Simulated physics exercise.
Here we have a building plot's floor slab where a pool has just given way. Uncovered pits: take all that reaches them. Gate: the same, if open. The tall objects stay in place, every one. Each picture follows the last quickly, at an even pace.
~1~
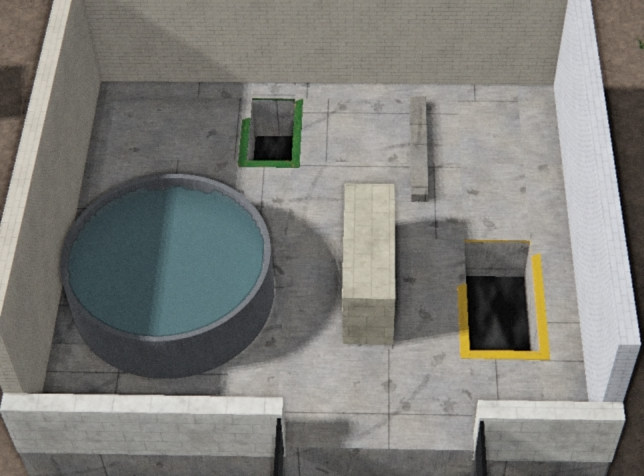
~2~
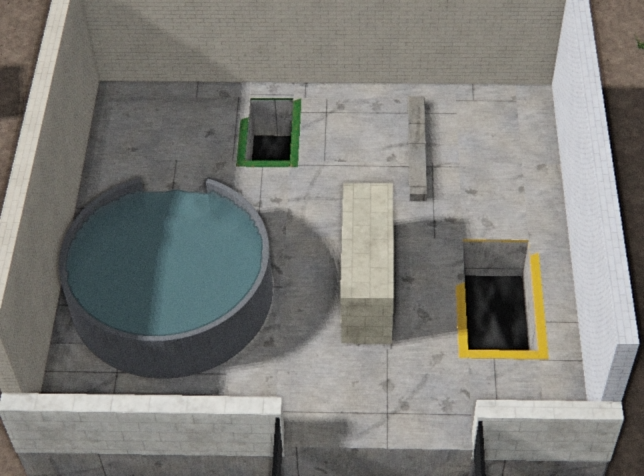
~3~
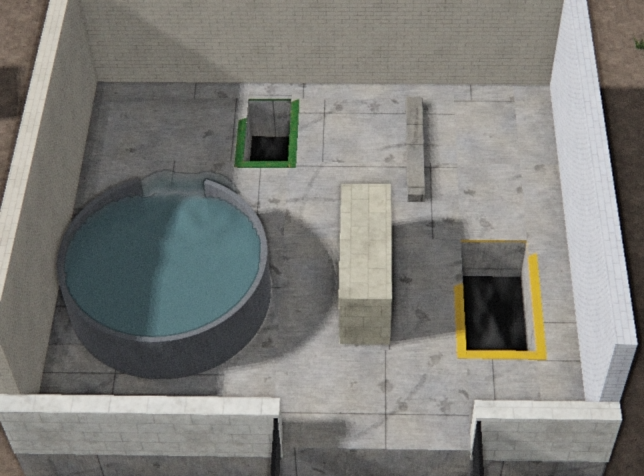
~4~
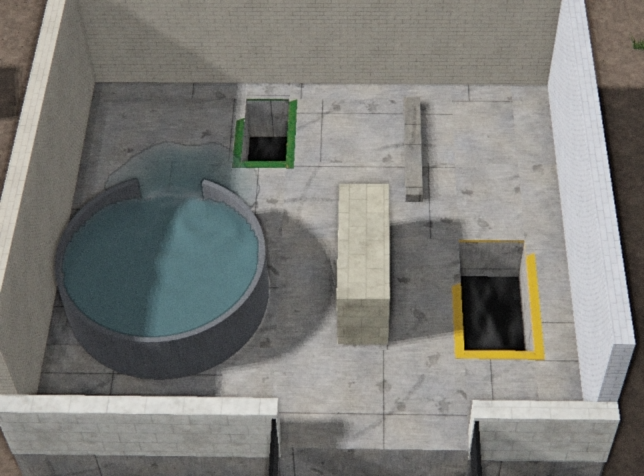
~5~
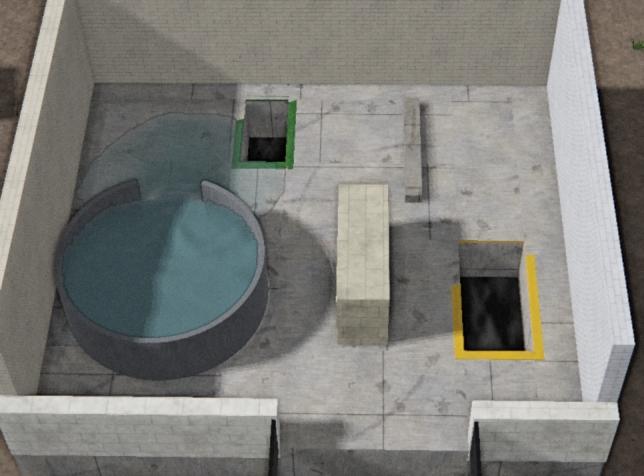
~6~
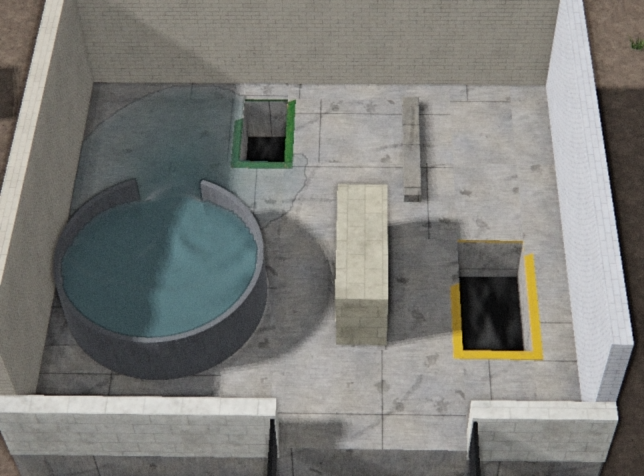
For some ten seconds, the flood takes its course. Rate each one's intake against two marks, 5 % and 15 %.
Ratings: Gate - below the 5 % mark; green pit - above the 15 % mark; yellow pit - below the 5 % mark.
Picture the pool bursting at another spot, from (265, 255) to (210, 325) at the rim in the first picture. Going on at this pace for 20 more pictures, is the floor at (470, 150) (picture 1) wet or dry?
Short answer - puddle-free.
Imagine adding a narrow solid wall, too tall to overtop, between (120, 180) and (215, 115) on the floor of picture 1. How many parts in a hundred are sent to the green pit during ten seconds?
The green pit takes 55 parts in a hundred.
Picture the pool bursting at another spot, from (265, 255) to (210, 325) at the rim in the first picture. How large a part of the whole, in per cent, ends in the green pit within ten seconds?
Green takes 6 in a hundred.
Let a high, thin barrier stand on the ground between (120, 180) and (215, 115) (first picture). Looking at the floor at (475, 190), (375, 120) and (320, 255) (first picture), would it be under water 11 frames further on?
Spared; swamped; spared.
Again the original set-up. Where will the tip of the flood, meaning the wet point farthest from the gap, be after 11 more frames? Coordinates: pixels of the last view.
About at (427, 93).
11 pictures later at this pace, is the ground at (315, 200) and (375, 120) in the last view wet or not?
High and dry, then submerged.
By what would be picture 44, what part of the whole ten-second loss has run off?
Around 65 percent.
A moment on, water covers 20 % of the floor; the gate 0 %, the green pit 3 %, the yellow pit 0 %.
Next, water covers 25 % of the floor; the gate 0 %, the green pit 8 %, the yellow pit 0 %.
Then, water covers 35 % of the floor; the gate 0 %, the green pit 17 %, the yellow pit 0 %.
Later, water covers 50 % of the floor; the gate 0 %, the green pit 31 %, the yellow pit 0 %.
In the end, water covers 75 % of the floor; the gate 0 %, the green pit 47 %, the yellow pit 2 %.
